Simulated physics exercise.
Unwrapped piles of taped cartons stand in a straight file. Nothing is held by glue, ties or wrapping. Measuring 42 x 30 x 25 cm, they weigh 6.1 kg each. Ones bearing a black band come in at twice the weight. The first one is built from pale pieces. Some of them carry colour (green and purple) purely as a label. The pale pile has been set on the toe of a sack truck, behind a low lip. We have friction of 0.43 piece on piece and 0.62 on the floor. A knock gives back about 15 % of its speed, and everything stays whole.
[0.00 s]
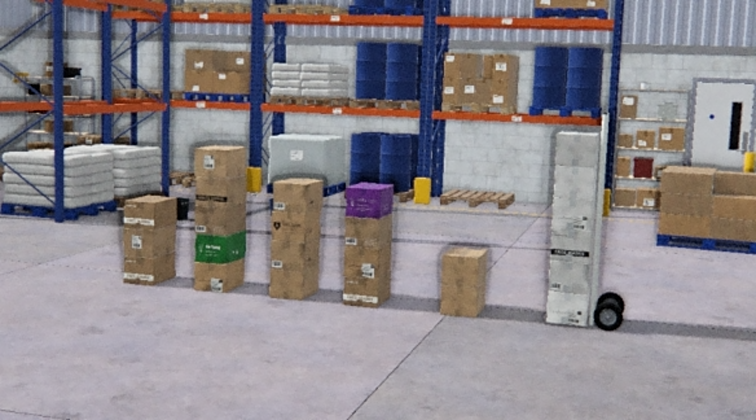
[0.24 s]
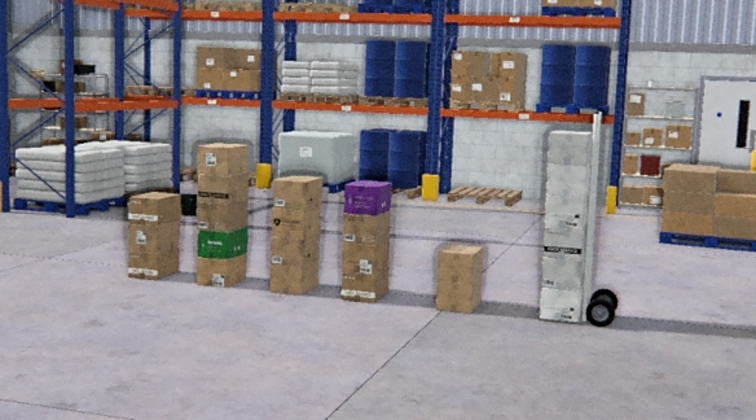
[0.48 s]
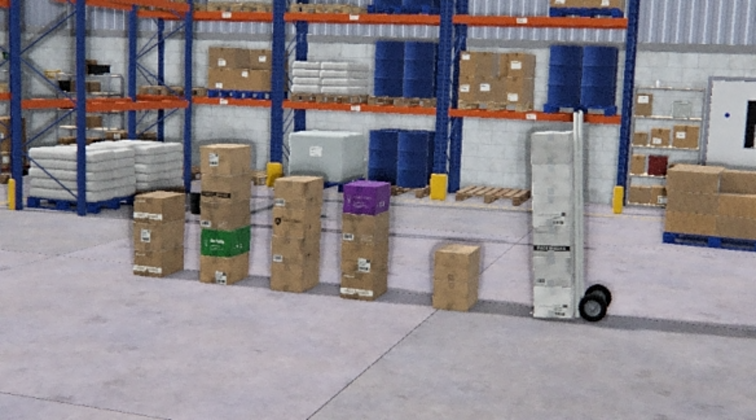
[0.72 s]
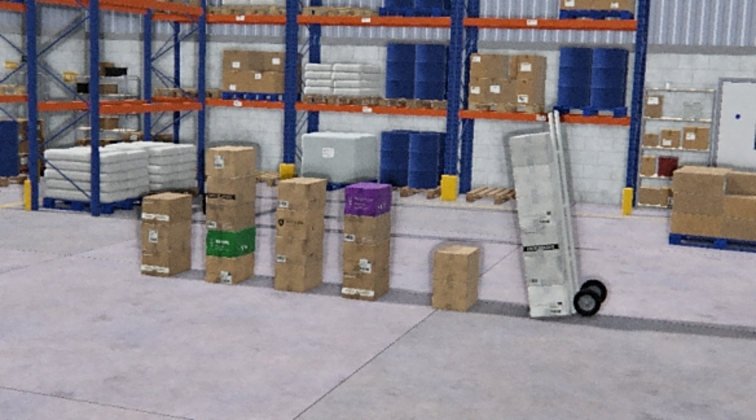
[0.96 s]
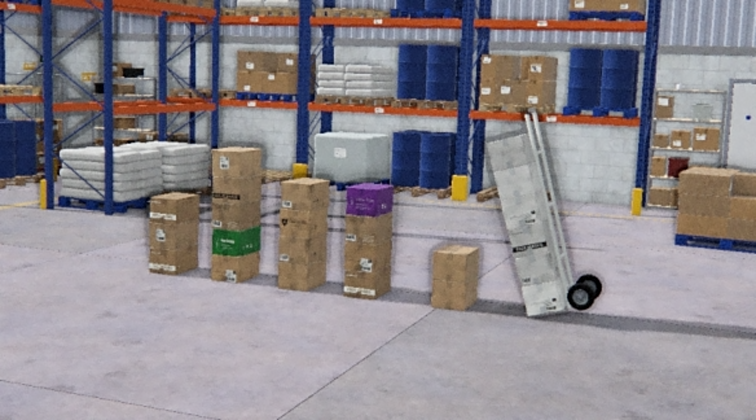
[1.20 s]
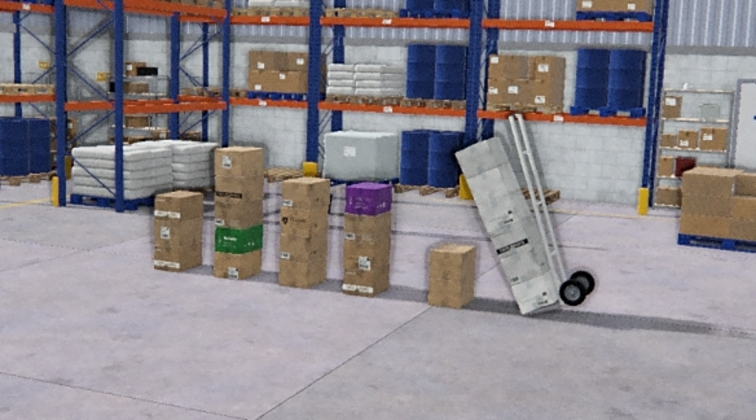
A tall pale stack of boxes on a hand truck leaned steadily to the left toward a row of brown cartons, which stayed put in the warehouse, as the view shifted slightly around them.
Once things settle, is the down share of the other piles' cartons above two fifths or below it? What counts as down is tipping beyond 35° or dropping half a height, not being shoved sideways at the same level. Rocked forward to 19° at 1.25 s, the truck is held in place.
The down share is below two fifths.
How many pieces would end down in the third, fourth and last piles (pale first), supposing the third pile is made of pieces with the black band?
Then the third pile would have 0 down, the fourth 0, and the last 0.
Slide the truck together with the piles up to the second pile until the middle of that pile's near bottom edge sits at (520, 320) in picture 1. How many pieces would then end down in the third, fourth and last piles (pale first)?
Pile by pile, you'd see third at 0, fourth at 0 and last at 0 down.
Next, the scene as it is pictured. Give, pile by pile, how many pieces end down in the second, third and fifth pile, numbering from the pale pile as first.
Pile by pile: Second 0, third 0, fifth 0.
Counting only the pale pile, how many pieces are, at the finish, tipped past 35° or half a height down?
Exactly 6 pale pieces do.
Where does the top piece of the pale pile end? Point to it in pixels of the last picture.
Somewhere about (395, 250).
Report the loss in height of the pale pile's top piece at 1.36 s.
20 cm lower.
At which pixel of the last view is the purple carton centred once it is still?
Look near (332, 200) in the final frame.
After 1.36 s, 6 of the pale pile down; none of the 18 other cartons down.
After 1.64 s, 6 of the pale pile down; none of the 18 other cartons down, 3 disturbed; purple carton leaning 3°.
After 2.04 s, 6 of the pale pile down; none of the 18 other cartons down, 5 disturbed; purple carton leaning 19°.
At rest (2.7 s), 6 of the pale pile down; none of the 18 other cartons down, 5 disturbed; purple carton leaning 24°; green carton unmoved. That is 0 per cent. As the last picture would show them, middles, purple carton near (332, 200), green carton near (239, 238).
